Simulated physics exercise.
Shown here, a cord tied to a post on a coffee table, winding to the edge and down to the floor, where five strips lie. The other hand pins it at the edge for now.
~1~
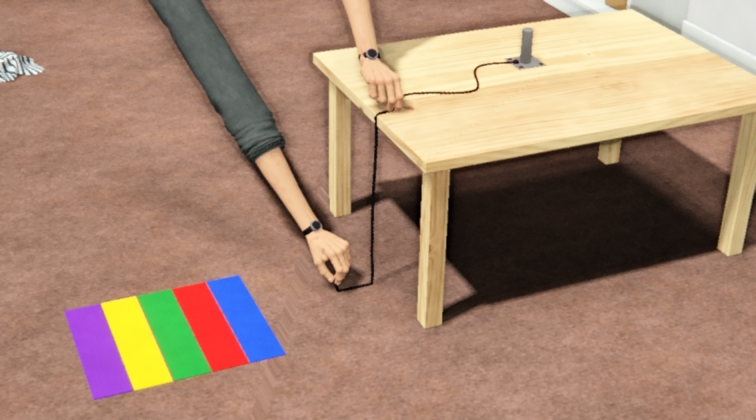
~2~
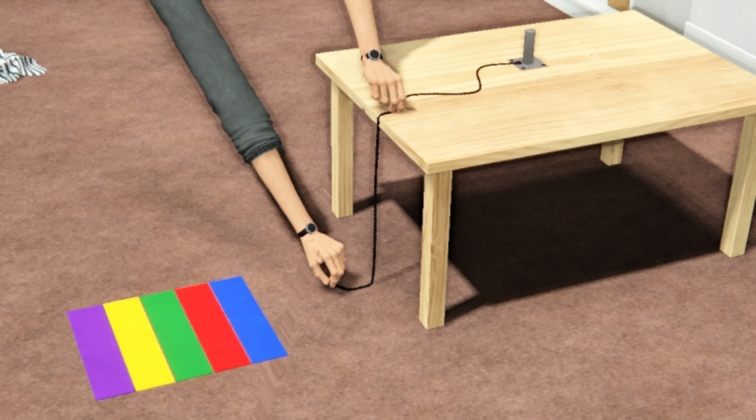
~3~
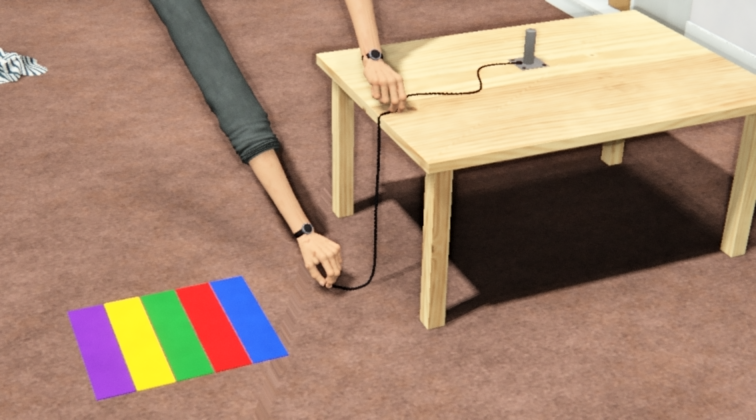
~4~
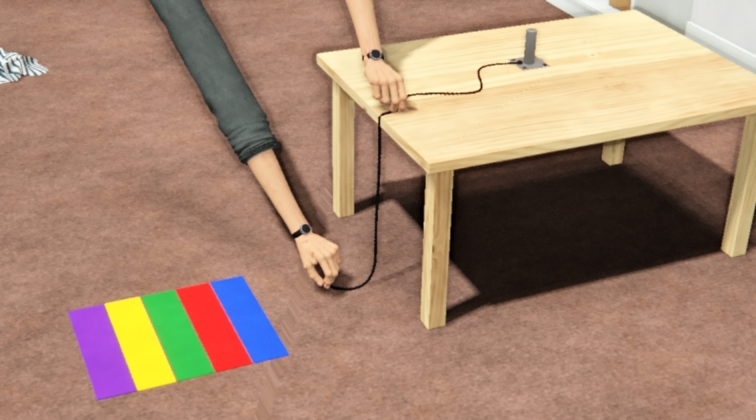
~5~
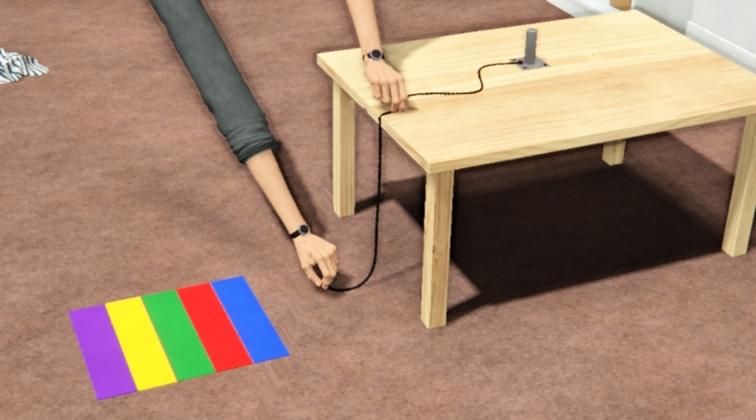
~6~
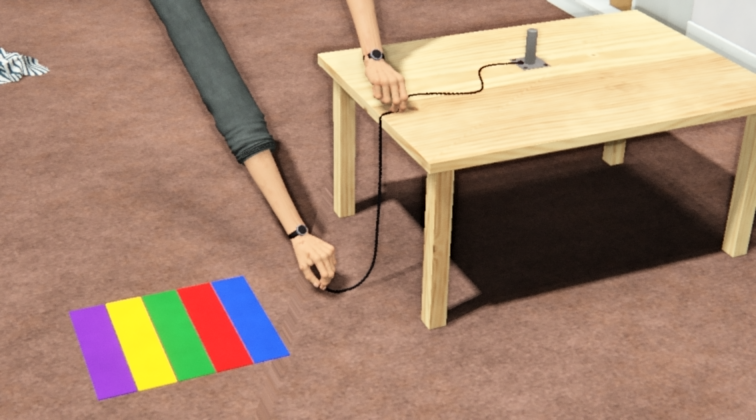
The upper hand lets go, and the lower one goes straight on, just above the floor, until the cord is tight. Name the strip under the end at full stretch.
Over green.
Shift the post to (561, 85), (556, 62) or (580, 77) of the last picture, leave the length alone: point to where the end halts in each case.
The places are (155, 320), (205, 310) and (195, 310).
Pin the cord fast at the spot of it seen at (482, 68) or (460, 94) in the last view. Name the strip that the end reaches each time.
One after the other, green; red.
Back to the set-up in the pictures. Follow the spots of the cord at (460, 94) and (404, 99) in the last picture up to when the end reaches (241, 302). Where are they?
Near (426, 93) and (378, 107).
Soon after, end near (241, 302); over blue.
After that, end near (194, 312); over red.
At the stop, end near (165, 318); over green. The end stops over the green strip.
